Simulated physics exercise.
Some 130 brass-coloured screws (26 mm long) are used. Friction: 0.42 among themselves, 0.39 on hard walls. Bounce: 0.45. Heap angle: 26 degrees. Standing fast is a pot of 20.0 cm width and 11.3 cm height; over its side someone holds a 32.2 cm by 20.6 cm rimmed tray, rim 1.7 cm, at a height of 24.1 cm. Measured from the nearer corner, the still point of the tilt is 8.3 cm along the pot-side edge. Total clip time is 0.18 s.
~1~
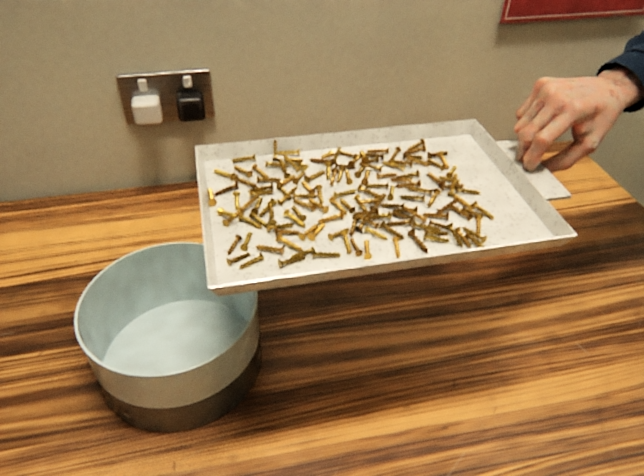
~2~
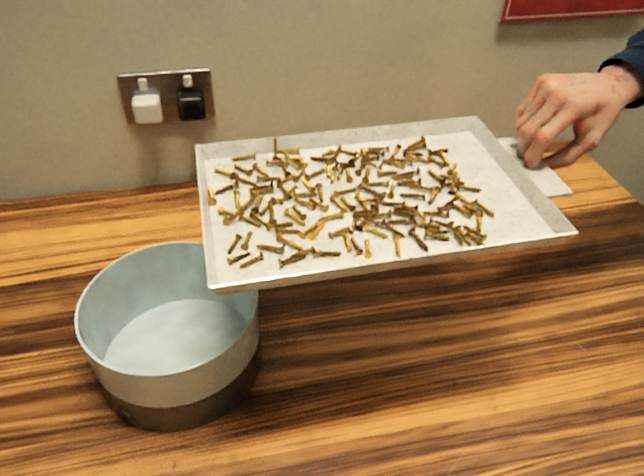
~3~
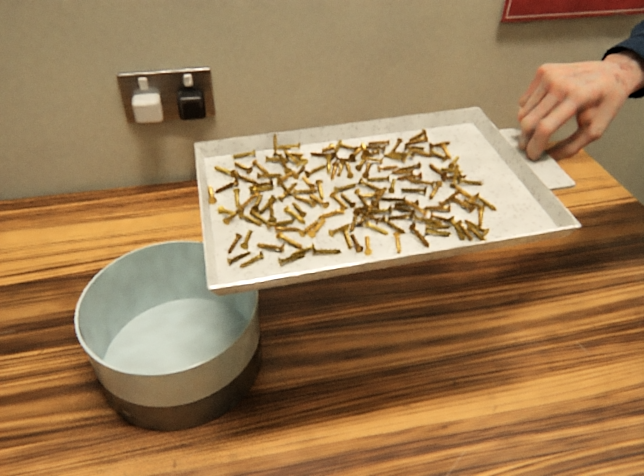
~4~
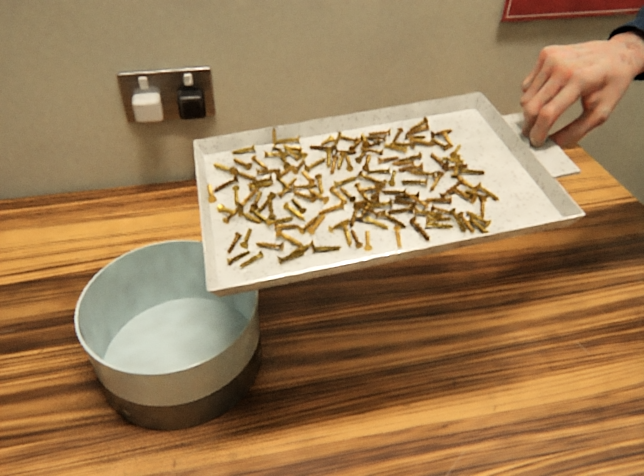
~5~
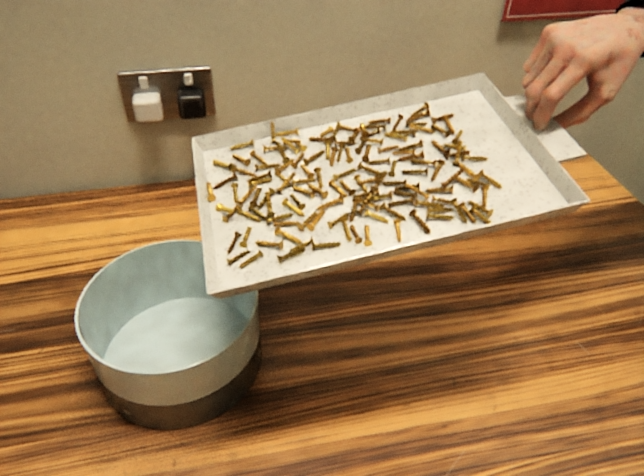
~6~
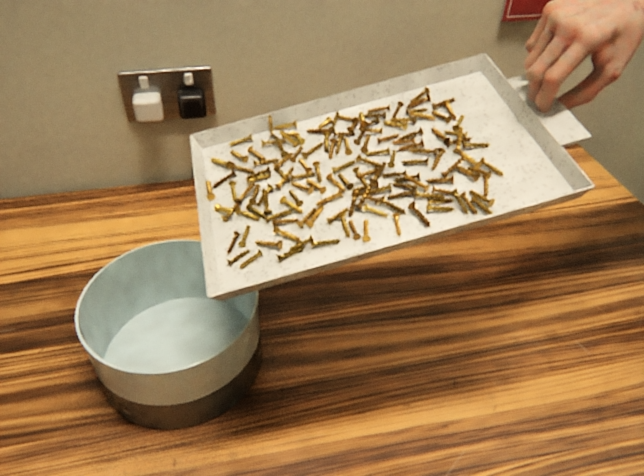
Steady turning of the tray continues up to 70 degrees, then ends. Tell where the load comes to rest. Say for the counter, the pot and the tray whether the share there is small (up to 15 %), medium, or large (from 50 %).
Counter: Large. Pot: Medium. Tray: Small.
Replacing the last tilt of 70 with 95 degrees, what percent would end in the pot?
In that case some 20 per cent.
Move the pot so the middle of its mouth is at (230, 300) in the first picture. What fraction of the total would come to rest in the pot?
With the pot there, close to 20 per cent.
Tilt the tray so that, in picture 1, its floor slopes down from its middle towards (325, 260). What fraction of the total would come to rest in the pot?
Roughly 0 % of the pieces.
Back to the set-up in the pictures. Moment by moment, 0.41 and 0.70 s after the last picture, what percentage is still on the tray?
Roughly 100 then 10.
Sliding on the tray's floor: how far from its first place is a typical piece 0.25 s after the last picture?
About 3 cm.
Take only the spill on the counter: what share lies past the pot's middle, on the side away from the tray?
That comes to roughly 60 percent.
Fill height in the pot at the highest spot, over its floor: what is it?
About 1.0 centimetres.
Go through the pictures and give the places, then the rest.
Tray tilt 0 degrees, front corners at (216, 281) and (567, 231); middle of the pieces at (346, 193); pot at (168, 301), in the first picture.
Tray tilt 1 degrees, front corners at (216, 281) and (568, 229); middle of the pieces at (346, 191), in the second picture.
Tray tilt 2 degrees, front corners at (216, 281) and (570, 222); middle of the pieces at (347, 187), in the third picture.
Tray tilt 6 degrees, front corners at (216, 283) and (574, 211), lowest corner left front; middle of the pieces at (347, 181), in the fourth picture.
Tray tilt 10 degrees, front corners at (215, 286) and (579, 197), lowest corner left front; middle of the pieces at (346, 173), in the fifth picture.
Tray tilt 14 degrees, front corners at (215, 288) and (583, 183), lowest corner left front; middle of the pieces at (345, 166); pot at (169, 298), in the sixth picture.
Then, 0.25 s after the last picture, tilt 42 degrees; the tray holds 100 %, the pot 0 %.
Then, 0.41 s after the last picture, tilt 61 degrees; the tray holds 100 %, the pot 0 %.
Then, 0.70 s after the last picture, tilt 70 degrees; the tray holds 10 %, the pot 20 %.
In the end, counter 75 %, pot 20 %, tray 0 %.
